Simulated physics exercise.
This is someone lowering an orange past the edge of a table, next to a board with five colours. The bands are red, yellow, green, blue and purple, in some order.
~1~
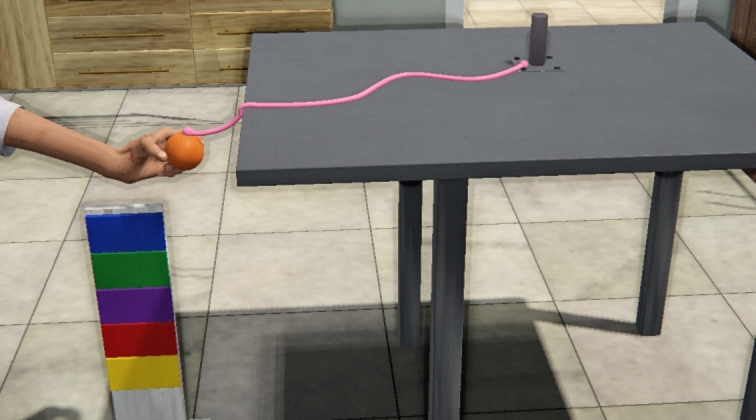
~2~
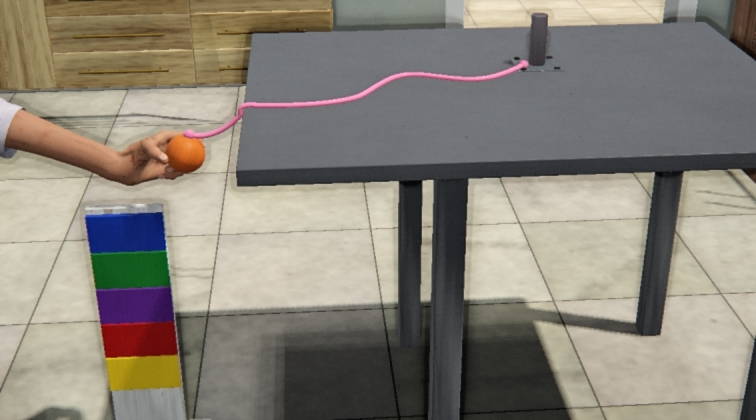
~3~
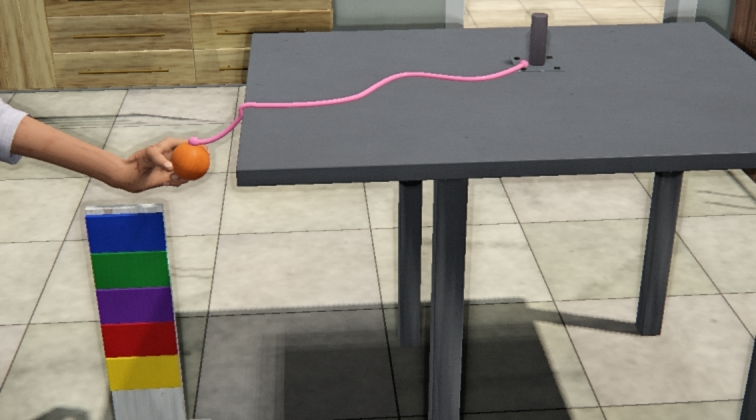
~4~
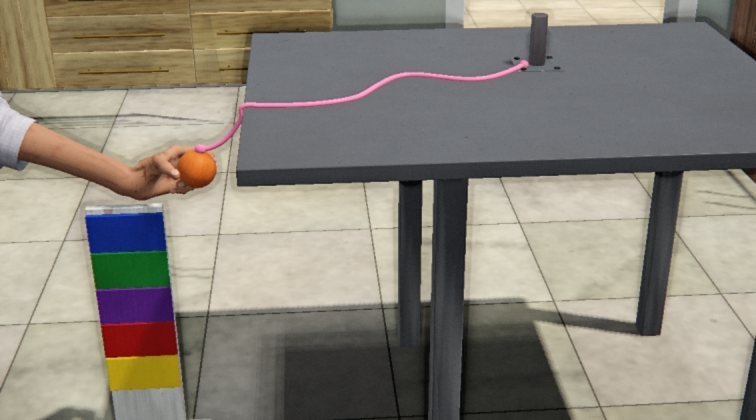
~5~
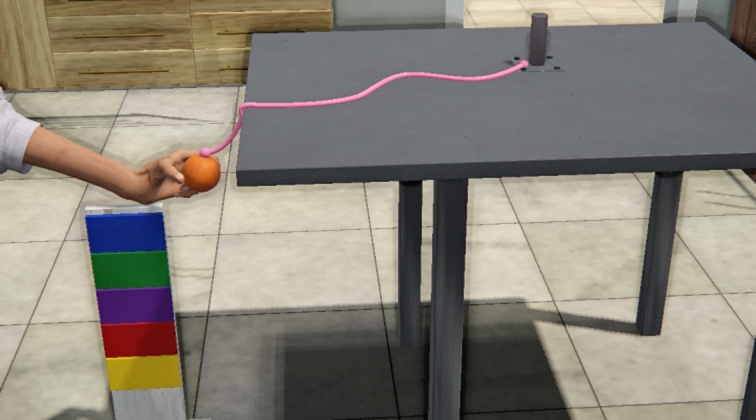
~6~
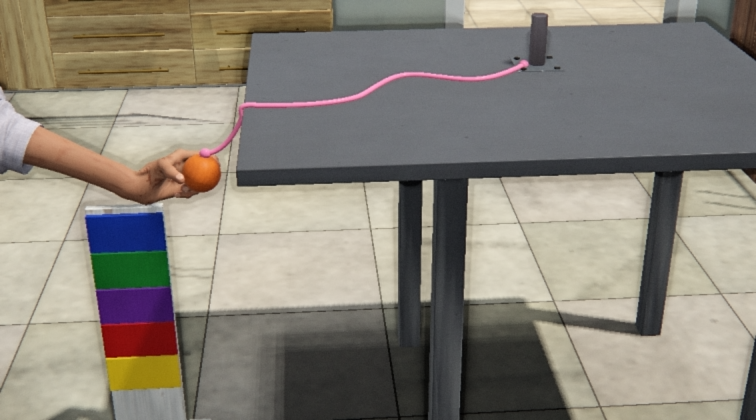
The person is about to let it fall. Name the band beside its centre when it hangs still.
The blue one.
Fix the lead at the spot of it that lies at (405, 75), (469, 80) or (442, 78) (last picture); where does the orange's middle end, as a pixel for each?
In that order: (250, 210), (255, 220) and (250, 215).
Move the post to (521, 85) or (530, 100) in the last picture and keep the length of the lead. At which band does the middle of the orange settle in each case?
Taking them in turn: Green; green.
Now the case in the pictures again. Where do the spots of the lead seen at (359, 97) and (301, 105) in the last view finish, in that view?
Near (319, 92) and (259, 100).
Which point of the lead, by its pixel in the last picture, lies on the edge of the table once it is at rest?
Near (286, 106).
Soon after, orange near (240, 224); level with blue.
In the end, orange near (255, 225); level with blue. The lead holds its middle at blue.
